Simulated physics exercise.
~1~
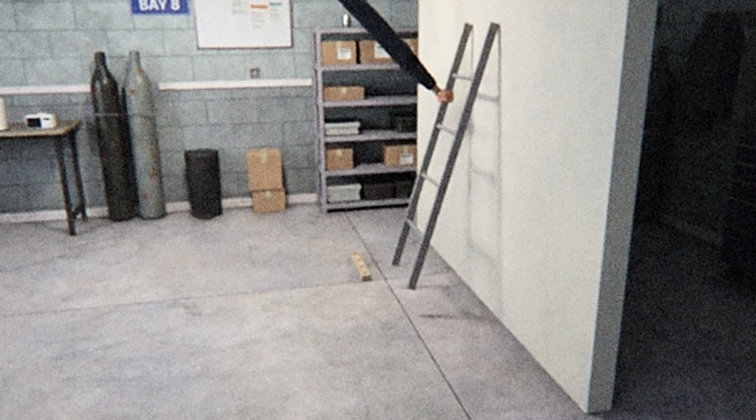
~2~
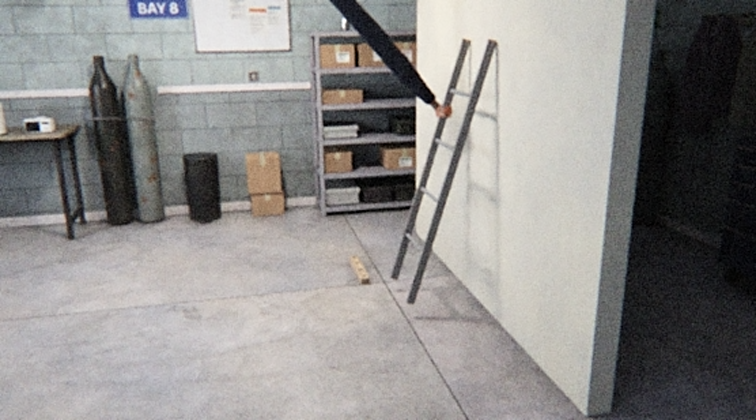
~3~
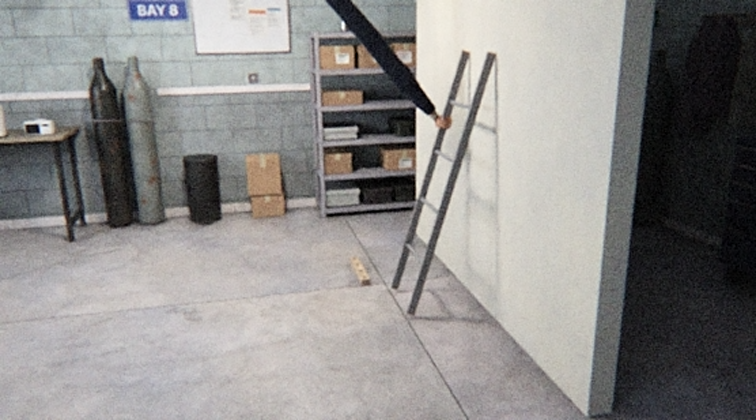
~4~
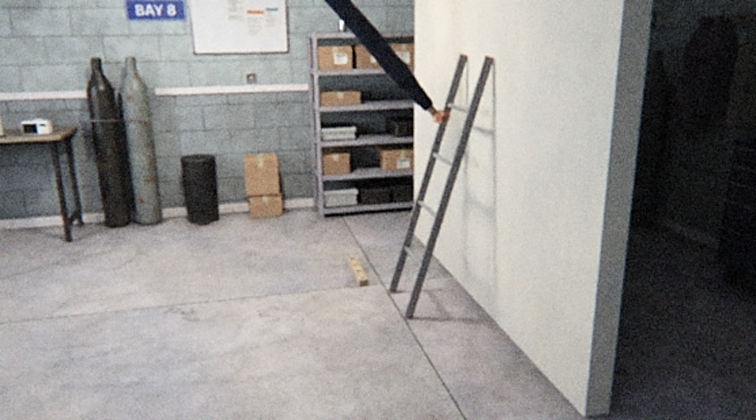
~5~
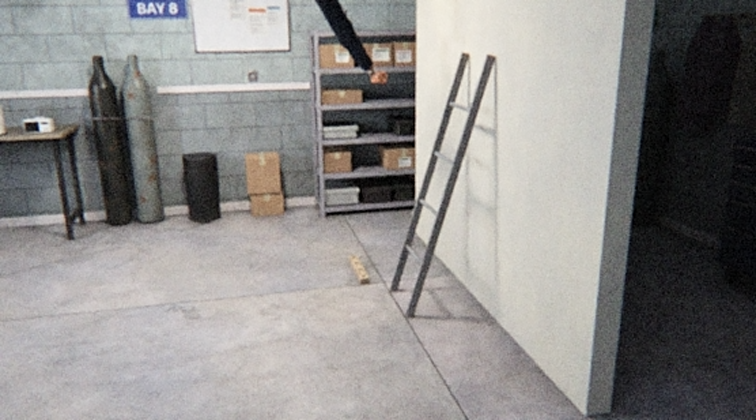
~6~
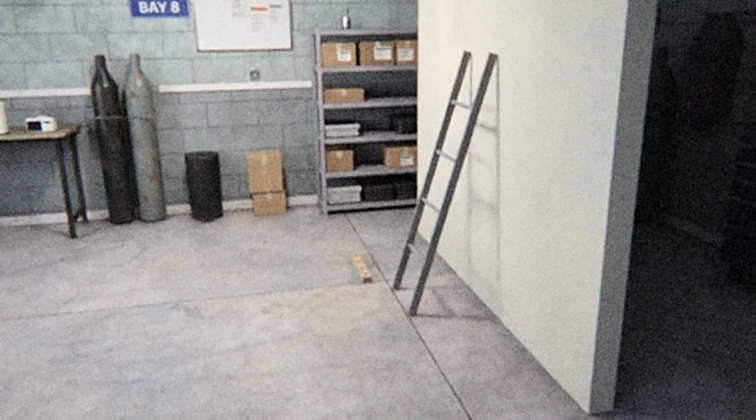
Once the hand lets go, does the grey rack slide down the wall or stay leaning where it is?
The grey rack stays leaning against the wall after the hand draws away.
